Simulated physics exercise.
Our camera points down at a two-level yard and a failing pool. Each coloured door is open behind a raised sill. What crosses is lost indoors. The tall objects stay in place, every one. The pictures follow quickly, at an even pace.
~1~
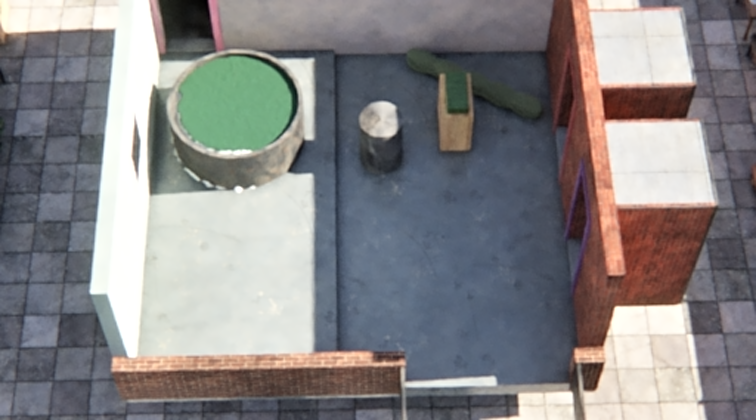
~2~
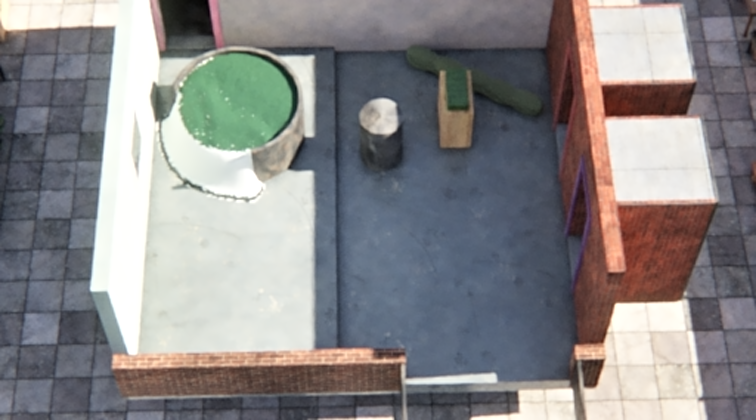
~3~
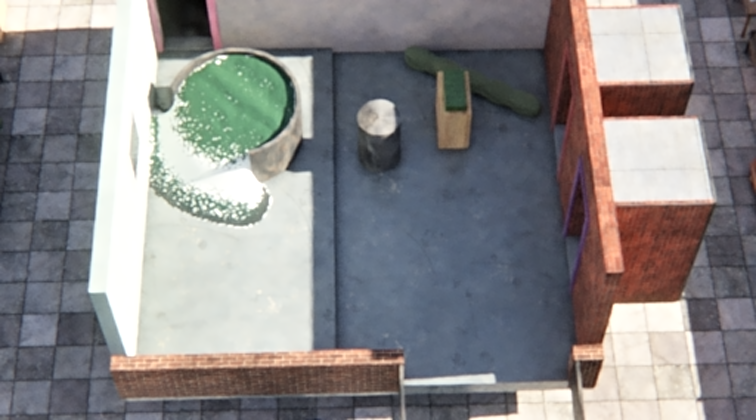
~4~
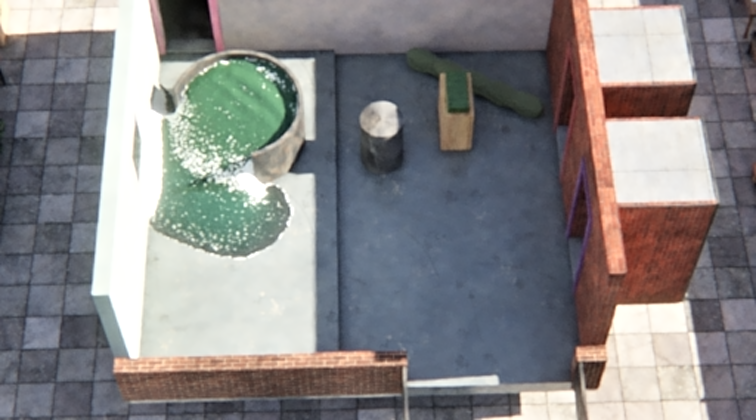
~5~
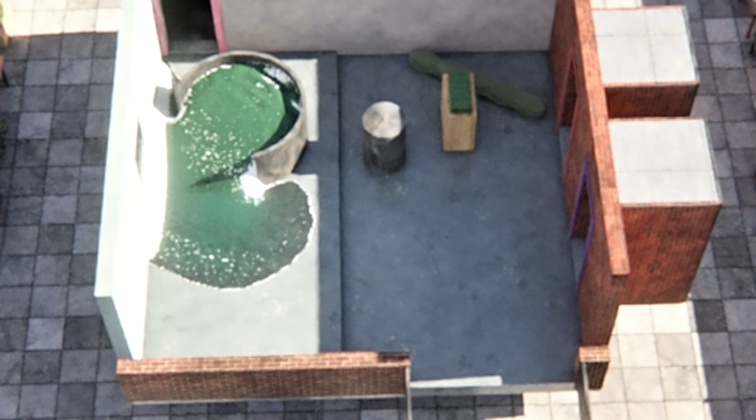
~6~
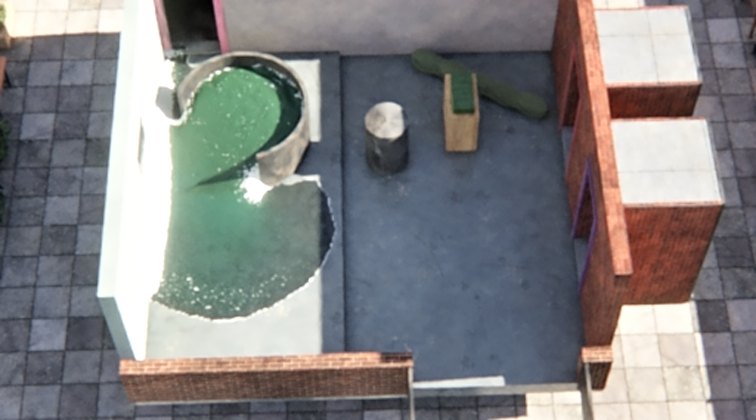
Green water pouring from a broken round pool and spreading across the pale left side of a walled yard, seen from above.
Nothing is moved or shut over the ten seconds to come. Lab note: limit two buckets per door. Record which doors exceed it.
In order: The red door keeps it to two buckets; the pink door lets in beyond two buckets; the purple door lets in beyond two buckets.
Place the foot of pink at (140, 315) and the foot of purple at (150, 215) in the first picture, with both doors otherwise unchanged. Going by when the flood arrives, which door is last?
The flood gets to the red-painted one after all the others.
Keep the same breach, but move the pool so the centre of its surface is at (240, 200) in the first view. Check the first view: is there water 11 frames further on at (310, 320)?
At that place: Covered.
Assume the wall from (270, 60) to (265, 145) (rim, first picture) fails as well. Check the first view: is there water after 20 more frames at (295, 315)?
There: No water.
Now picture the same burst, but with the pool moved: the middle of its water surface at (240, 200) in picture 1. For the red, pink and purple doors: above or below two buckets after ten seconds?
Red: Falls short; pink: Exceeds it; purple: Exceeds it.
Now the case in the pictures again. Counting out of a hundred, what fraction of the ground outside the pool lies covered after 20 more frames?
I'd put it at roughly 65 per cent.
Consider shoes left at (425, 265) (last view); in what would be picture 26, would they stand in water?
Submerged.
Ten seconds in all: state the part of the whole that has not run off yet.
I reckon around 76 in a hundred.
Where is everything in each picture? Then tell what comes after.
Still water in the pool at (236, 105), in the first frame.
Water pours out at (193, 158) and has run to (166, 119), in the second frame.
The front is at (154, 109), out from the gap at (191, 162), in the third frame.
Water pours out at (194, 166) and has run to (158, 86), in the fourth frame.
Water pours out at (197, 168) and has run to (163, 63), in the fifth frame.
The front is at (241, 314), out from the gap at (200, 169), in the sixth frame.
A moment on, water covers 30 % of the floor; the red door not reached, the pink door over two buckets in, the purple door not reached.
Next, water covers 30 % of the floor; the red door not reached, the pink door far over two buckets in, the purple door not reached.
Then, water covers 65 % of the floor; the red door not reached, the pink door far over two buckets in, the purple door wet at the sill, nothing in.
Later, water covers 90 % of the floor; the red door wet at the sill, nothing in, the pink door far over two buckets in, the purple door over two buckets in.
In the end, water covers 95 % of the floor; the red door wet at the sill, nothing in, the pink door far over two buckets in, the purple door far over two buckets in.
